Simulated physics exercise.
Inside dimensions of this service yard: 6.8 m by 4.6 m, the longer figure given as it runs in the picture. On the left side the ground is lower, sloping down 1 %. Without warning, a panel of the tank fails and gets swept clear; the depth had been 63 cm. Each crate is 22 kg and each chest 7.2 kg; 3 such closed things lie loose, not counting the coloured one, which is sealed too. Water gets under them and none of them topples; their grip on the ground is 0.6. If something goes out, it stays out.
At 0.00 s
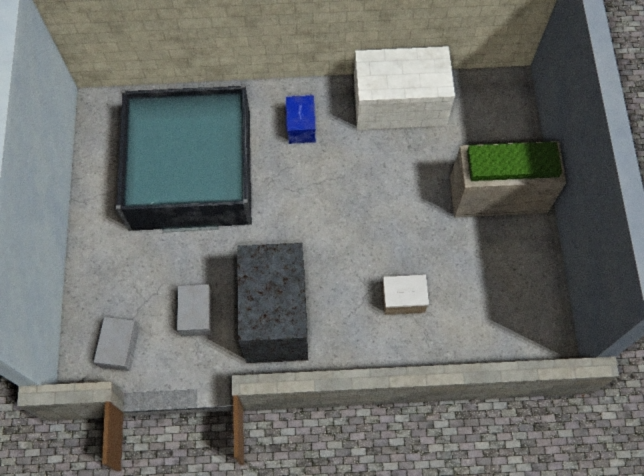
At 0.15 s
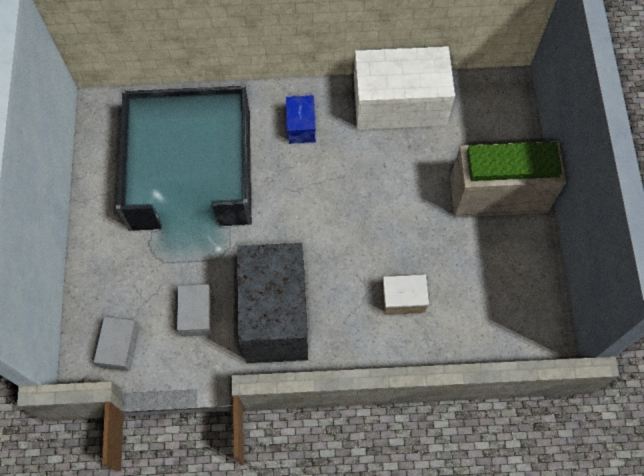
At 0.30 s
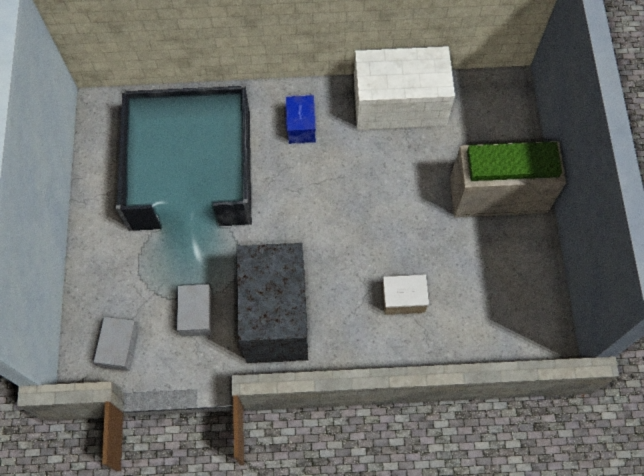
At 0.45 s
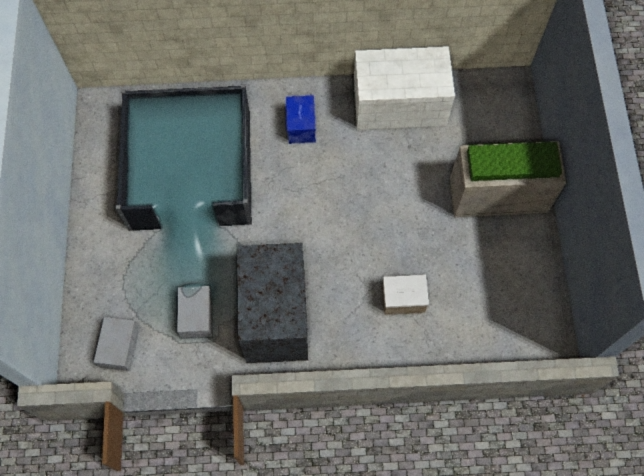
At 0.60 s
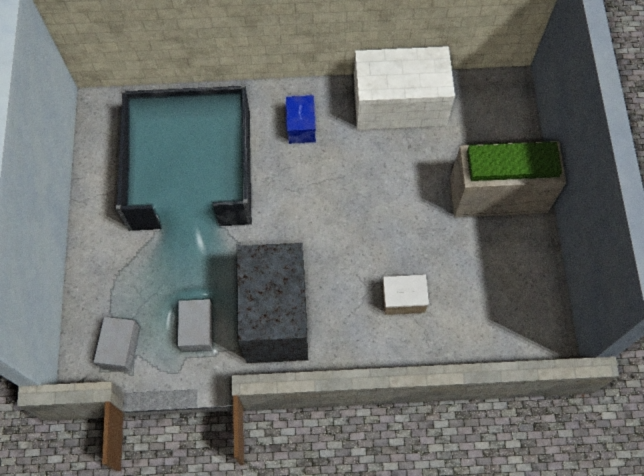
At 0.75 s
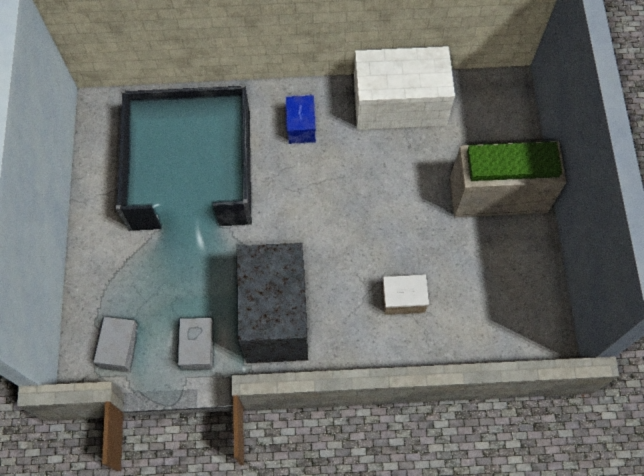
The clip opens on a walled yard with a full tank of water, whose front side then gives way in the middle. Water pours out and spreads forward around two grey boxes, pushing the nearer one a short way toward the front wall, and reaches the gateway while the blue box stays still.
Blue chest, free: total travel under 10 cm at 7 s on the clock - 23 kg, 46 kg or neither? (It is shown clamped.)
Pick: The lighter.
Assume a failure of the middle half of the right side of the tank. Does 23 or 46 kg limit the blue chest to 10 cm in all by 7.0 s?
Then I'd expect neither mass to do.
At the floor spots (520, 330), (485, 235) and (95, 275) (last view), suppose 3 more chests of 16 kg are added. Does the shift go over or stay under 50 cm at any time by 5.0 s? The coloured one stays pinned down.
First one stayed within, second stayed within, third went beyond.
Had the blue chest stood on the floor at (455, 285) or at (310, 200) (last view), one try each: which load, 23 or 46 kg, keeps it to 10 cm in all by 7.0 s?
First spot: Light mass works; second spot: Light mass works.
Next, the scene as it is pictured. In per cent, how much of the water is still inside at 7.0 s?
I'd say some 46 percent hasn't gone yet.
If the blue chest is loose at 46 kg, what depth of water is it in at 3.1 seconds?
Close to 0 cm deep.
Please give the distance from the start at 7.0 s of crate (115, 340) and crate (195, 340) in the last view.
In that order: 120 cm, washed out.
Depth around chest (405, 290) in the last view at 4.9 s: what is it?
Around 1 centimetres.
After 1.4 s the blue chest would be 0 cm from its start with 23 kg and 0 cm from its start with 46 kg; 0 cm of water round it then.
After 3.1 s the blue chest would be 0 cm from its start with 23 kg and 0 cm from its start with 46 kg; 0 cm of water round it then.
After 4.9 s the blue chest would be 0 cm from its start with 23 kg and 0 cm from its start with 46 kg; 0 cm of water round it then.
After 7.0 s the blue chest would be 0 cm from its start with 23 kg and 0 cm from its start with 46 kg; 0 cm of water round it then.
